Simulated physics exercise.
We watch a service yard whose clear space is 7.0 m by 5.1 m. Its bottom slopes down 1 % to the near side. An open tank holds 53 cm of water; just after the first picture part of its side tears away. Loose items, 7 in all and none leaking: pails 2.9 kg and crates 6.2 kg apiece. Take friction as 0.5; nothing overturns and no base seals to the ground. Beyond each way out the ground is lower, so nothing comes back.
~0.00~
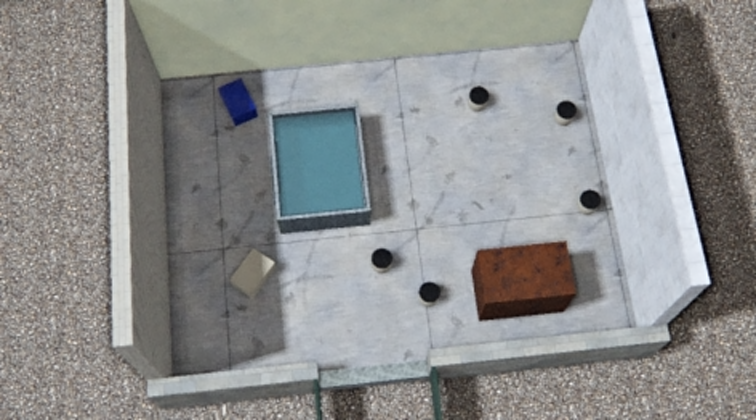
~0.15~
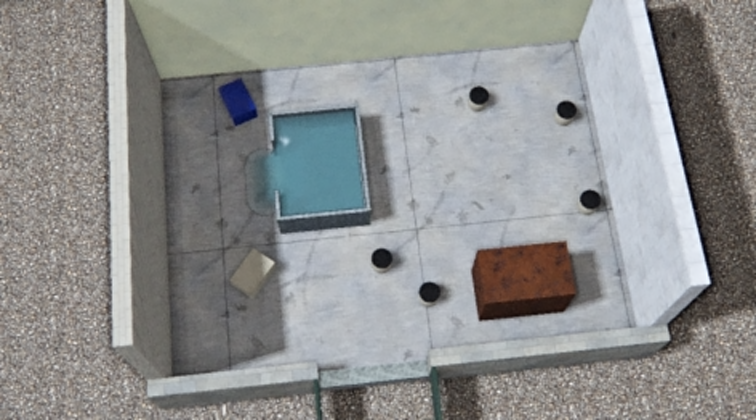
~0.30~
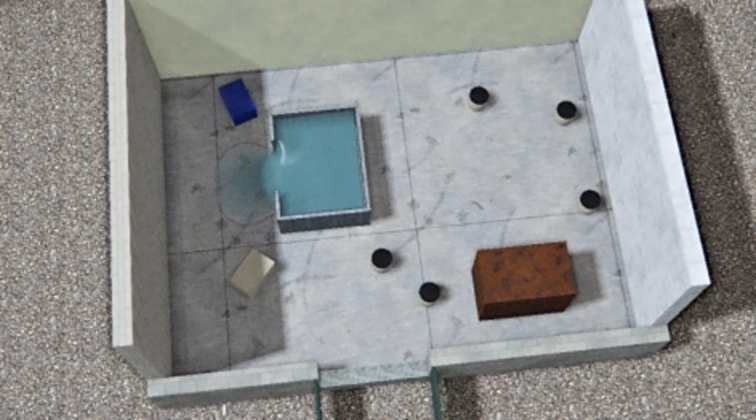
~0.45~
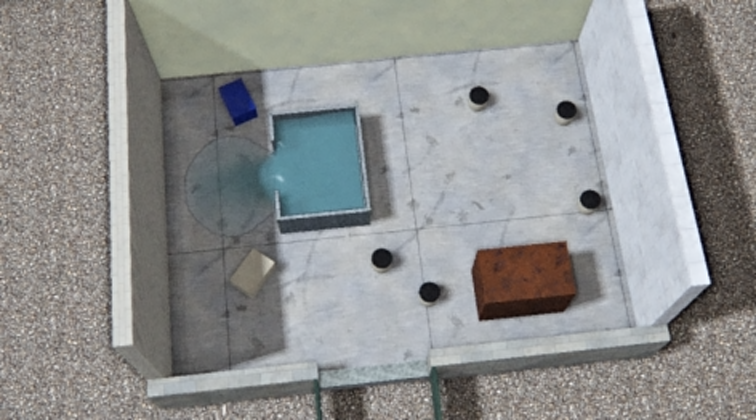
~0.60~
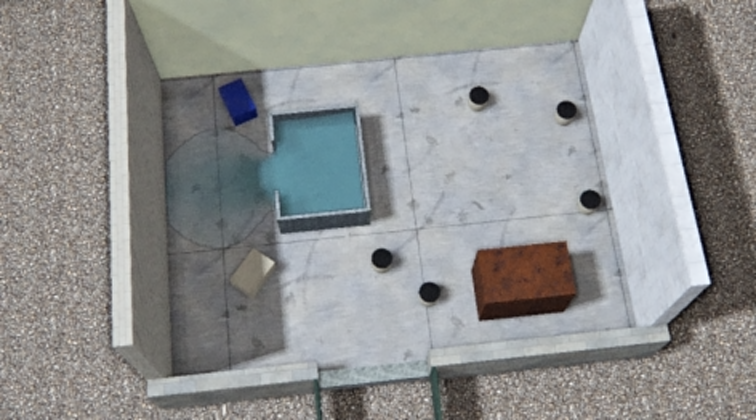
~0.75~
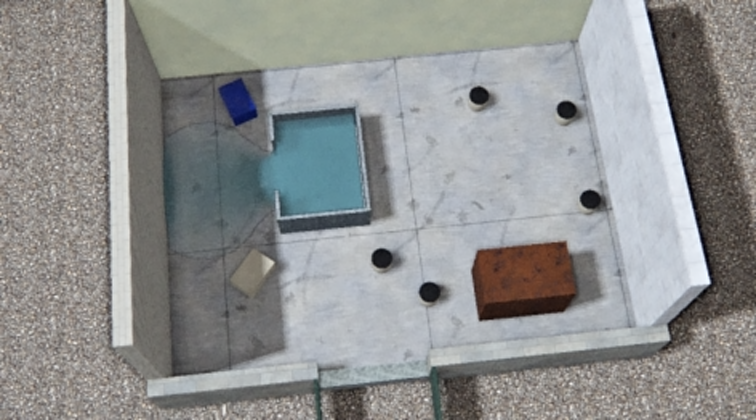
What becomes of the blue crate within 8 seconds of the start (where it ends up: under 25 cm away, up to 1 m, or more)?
The blue crate slides a little.
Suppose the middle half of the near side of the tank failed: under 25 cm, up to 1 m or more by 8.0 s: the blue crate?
In that case the blue crate holds its place.
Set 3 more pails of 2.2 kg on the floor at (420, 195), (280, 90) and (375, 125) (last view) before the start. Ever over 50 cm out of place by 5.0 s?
In that order: Short of it, past it, under.
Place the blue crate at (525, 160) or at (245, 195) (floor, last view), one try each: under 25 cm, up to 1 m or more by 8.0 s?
In that order: It barely shifts; it ends far away.
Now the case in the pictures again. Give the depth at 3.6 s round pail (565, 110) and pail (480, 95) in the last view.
About 0 and 0 cm.
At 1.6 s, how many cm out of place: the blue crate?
About 0 cm.
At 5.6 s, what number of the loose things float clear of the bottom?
I count 1.
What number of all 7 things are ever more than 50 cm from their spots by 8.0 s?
I count 3.
After 1.6 s the blue crate is near (237, 98), 0.0 m from its start, aground; 0 of 7 are out; 0 afloat.
After 3.6 s the blue crate is near (256, 132), 0.7 m from its start, afloat; 0 of 7 are out; 1 afloat.
After 5.6 s the blue crate is near (219, 134), 0.7 m from its start, afloat; 0 of 7 are out; 1 afloat.
After 8.0 s the blue crate is near (243, 127), 0.5 m from its start, afloat; 0 of 7 are out; 2 afloat.
